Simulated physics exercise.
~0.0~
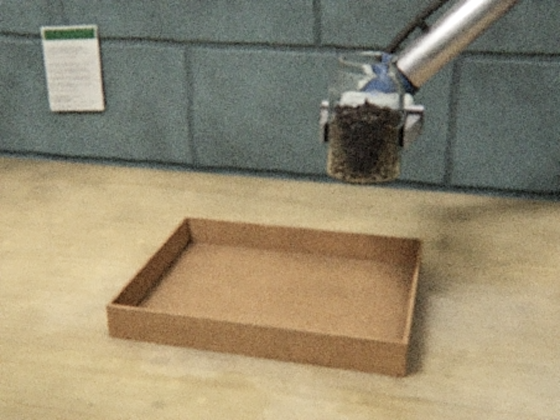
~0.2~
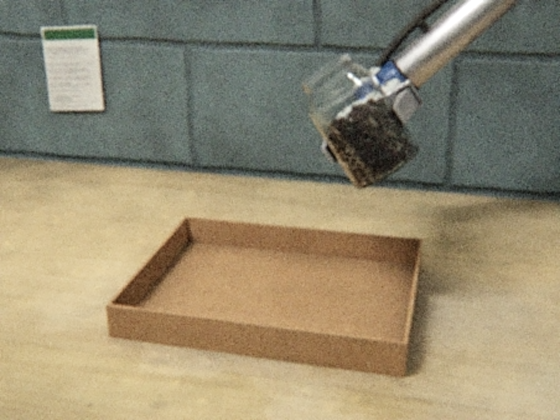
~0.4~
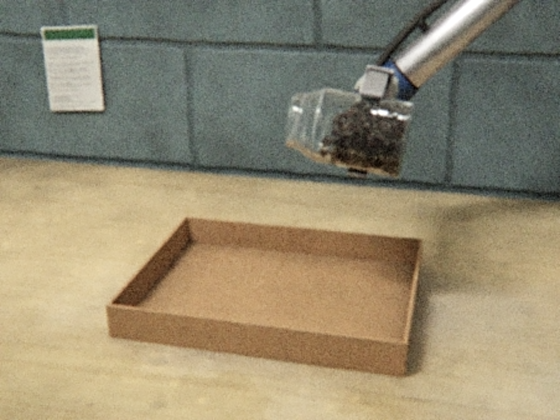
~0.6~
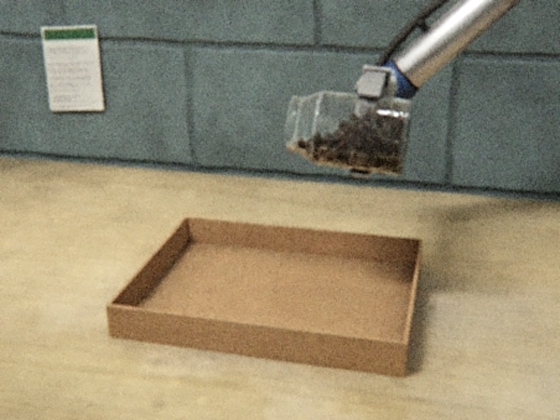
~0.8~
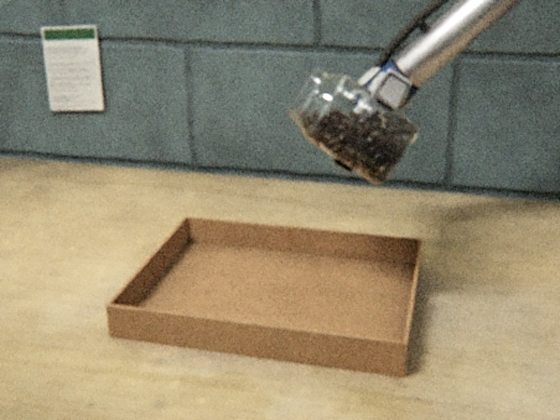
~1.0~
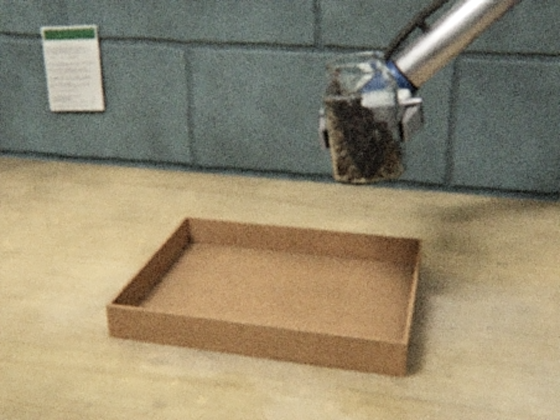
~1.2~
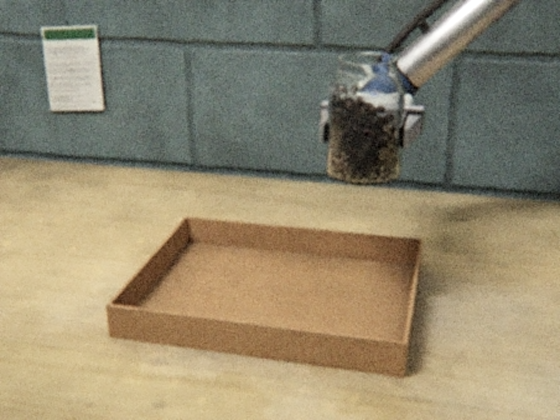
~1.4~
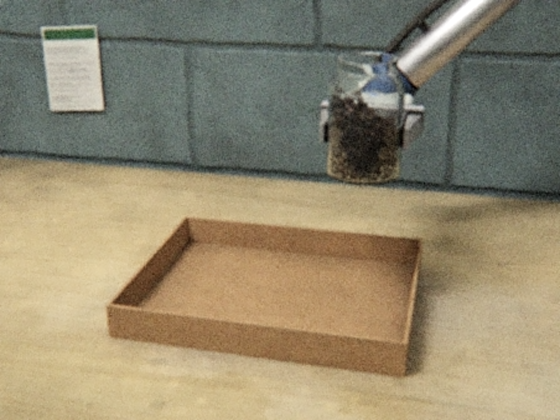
The footage shows a robotic arm holding a clear jar of small dark pieces above a shallow brown tray on a table, tipping it to the left until it lies on its side, then turning it upright again, with the pieces still inside and the tray empty.
